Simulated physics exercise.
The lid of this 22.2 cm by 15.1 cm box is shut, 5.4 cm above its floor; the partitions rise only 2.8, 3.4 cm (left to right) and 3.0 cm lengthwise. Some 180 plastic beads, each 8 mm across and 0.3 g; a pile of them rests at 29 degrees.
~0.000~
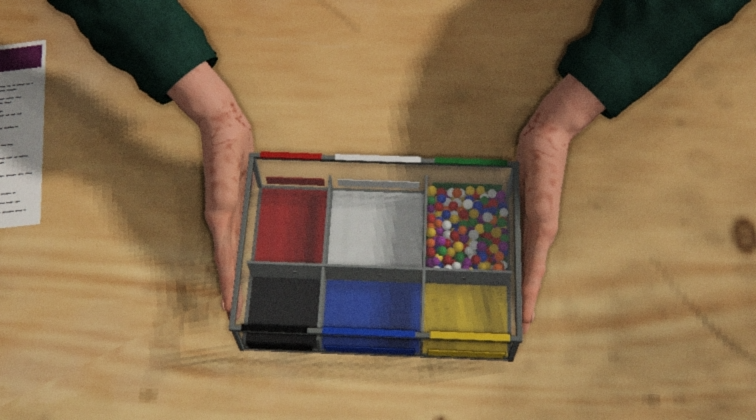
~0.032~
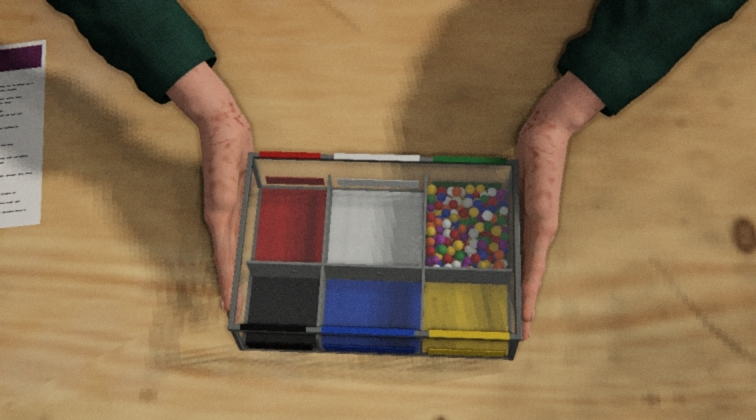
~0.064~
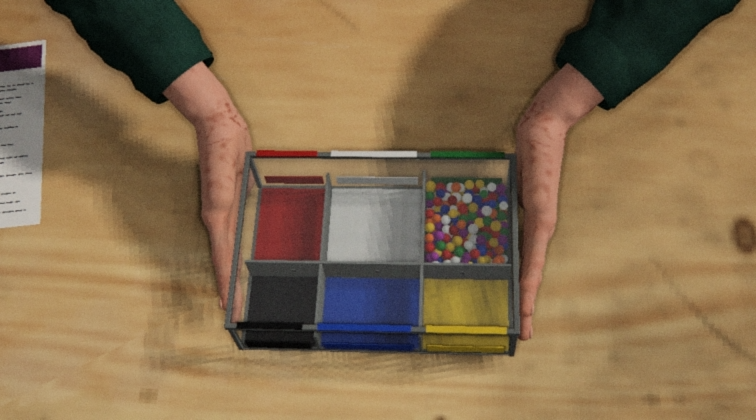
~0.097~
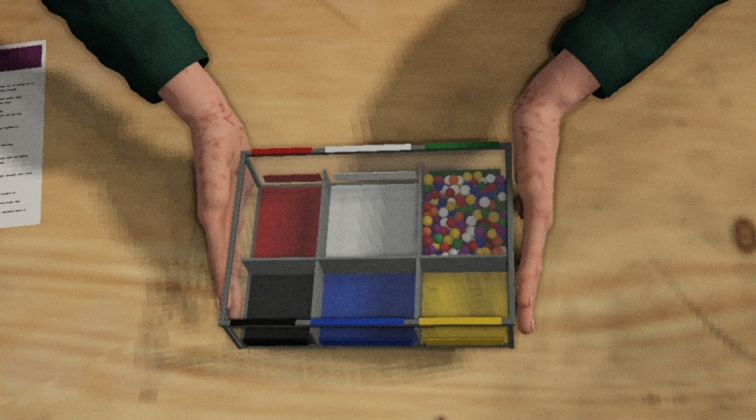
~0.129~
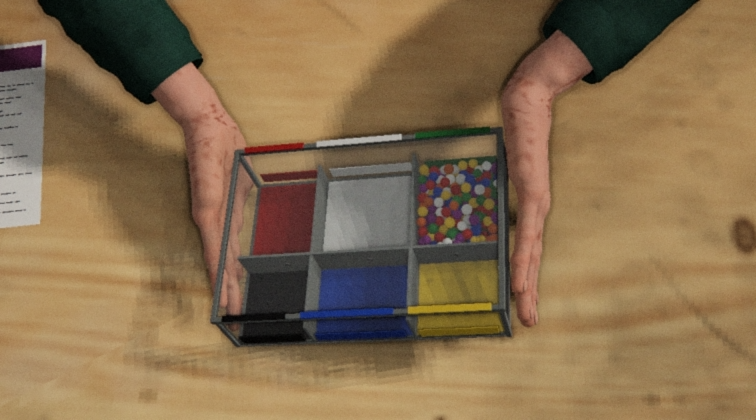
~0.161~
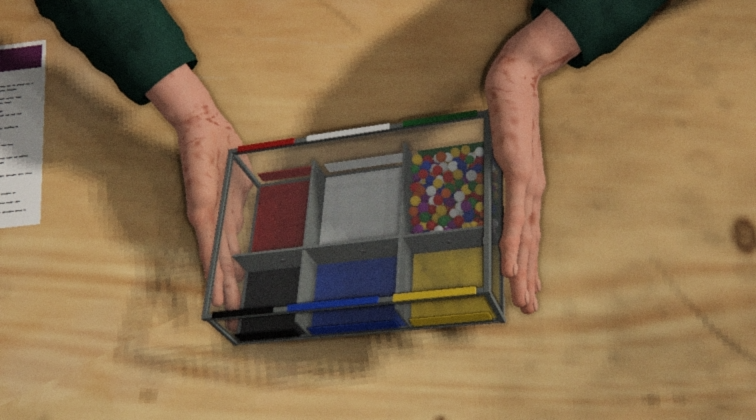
Two hands held a clear, divided box with colored compartments and a pile of mixed beads in the green-marked one, then lifted and tilted it, raising its right side while the beads stayed put.
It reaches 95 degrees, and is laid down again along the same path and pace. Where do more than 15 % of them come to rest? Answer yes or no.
Red yes, blue no, green yes, yellow no, white yes, black no.
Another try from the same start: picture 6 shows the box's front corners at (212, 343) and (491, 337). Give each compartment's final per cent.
Red 0, blue 30, green 20, yellow 5, white 10, black 35.
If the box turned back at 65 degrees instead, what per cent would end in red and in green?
Then: Red 10; green 65.
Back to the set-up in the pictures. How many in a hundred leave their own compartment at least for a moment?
Roughly 70 per cent.
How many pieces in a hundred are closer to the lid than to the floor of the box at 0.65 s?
About 80 per cent.
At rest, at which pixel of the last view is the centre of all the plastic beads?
Around (344, 215).
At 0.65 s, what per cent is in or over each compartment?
Red 0, blue 0, green 75, yellow 0, white 25, black 0.
Then, at 0.65 s, tilt 94 degrees; green 75 %, white 25 %.
Then, at 0.97 s, tilt 41 degrees; red 35 %, green 30 %, white 35 %.
After 1.40 s, tilt 0 degrees; red 35 %, green 30 %, white 35 %.
At rest (2.0 s), red 35 %, blue 0 %, green 30 %, yellow 0 %, white 35 %, black 0 %.
